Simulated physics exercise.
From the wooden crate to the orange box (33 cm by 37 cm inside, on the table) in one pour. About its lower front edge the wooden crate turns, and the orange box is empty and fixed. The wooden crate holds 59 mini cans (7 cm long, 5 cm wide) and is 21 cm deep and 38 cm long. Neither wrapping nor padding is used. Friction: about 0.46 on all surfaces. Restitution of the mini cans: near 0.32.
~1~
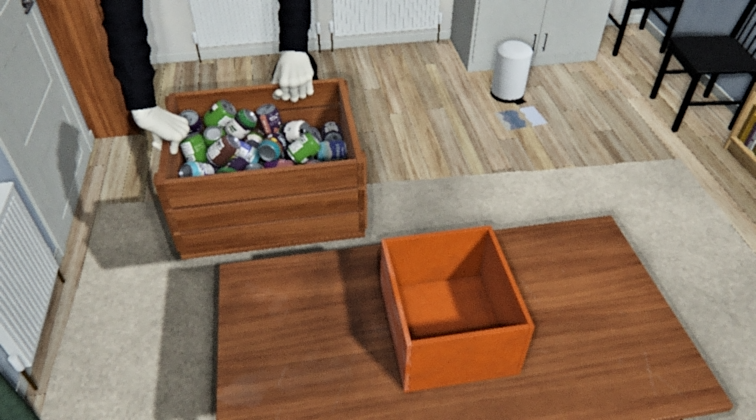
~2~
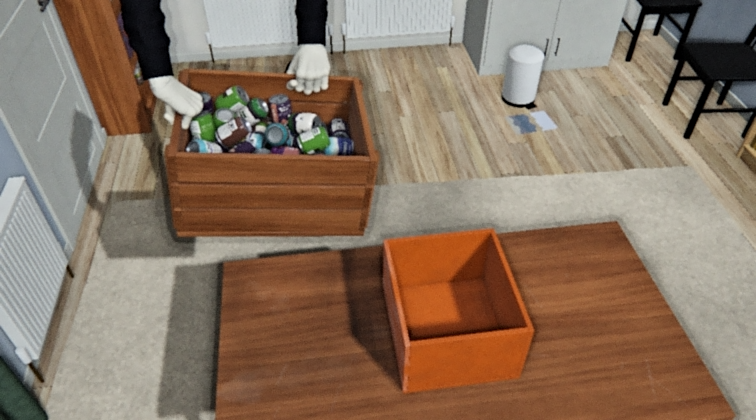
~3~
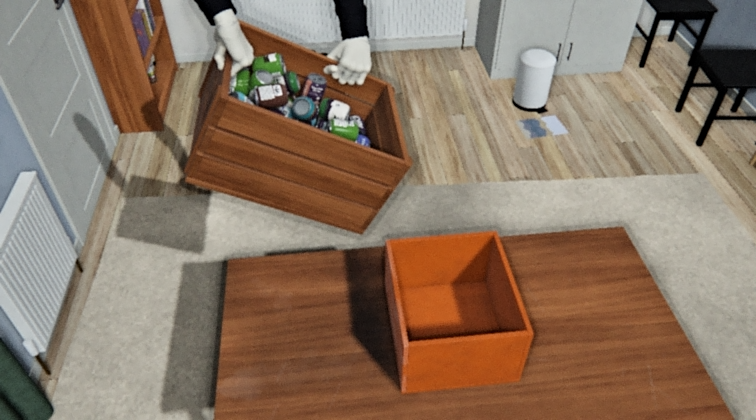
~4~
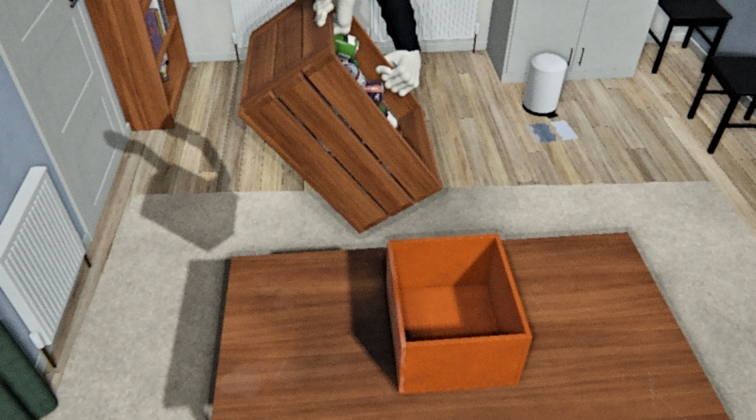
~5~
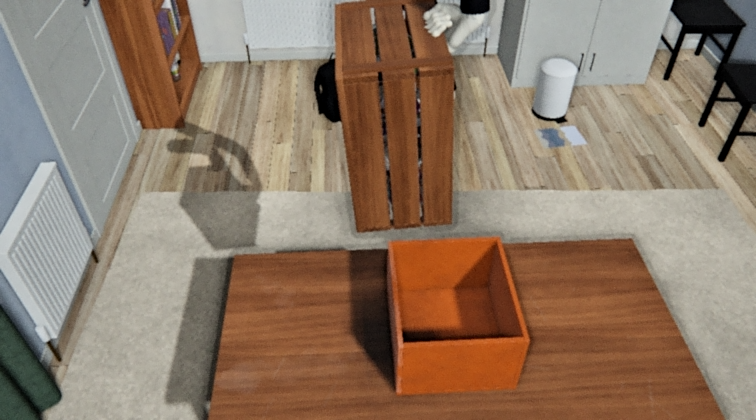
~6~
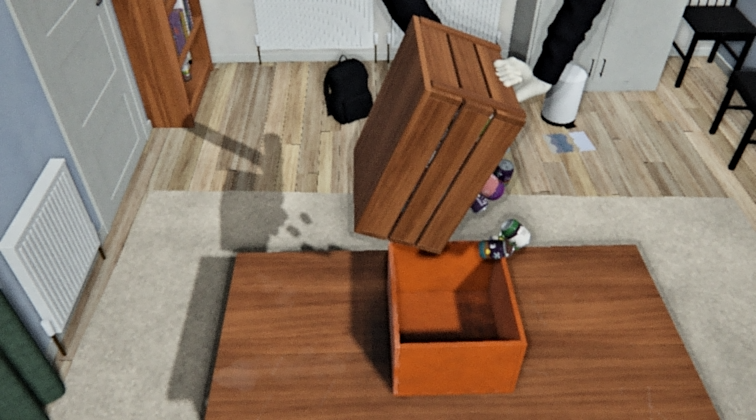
Two white-gloved hands gripped a wooden crate of mini cans behind a table, tilted it steeply over to the right, and the first few cans tumbled out beside an open orange box.
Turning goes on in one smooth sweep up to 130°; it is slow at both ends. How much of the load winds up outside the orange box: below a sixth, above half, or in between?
One sixth to one half outside.
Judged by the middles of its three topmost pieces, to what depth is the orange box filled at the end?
Height: About 9 cm.
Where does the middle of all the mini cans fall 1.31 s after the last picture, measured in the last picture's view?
About (473, 330).
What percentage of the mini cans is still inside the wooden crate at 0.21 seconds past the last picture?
Still in there: Some 25 per cent.
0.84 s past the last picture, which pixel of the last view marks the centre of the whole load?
Centre estimate - approximately (479, 329).
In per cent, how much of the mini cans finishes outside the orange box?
About 35 per cent.
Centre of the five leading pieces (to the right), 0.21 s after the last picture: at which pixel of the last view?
The five leading pieces sit around (567, 302) in the last view.
Then, 0.21 s after the last picture, tilt 128°; 16 still in the wooden crate, 7 in the orange box, 3 outside the orange box and 33 in the air.
Then, 0.47 s after the last picture, tilt 130°; 30 in the orange box, 19 outside the orange box and 10 in the air.
Then, 0.84 s after the last picture, tilt 130°; 37 in the orange box and 22 outside the orange box.
When it is over (1.31 s after the last picture), 37 in the orange box and 22 outside the orange box. Asked share, 22 of 59, 37 per cent.
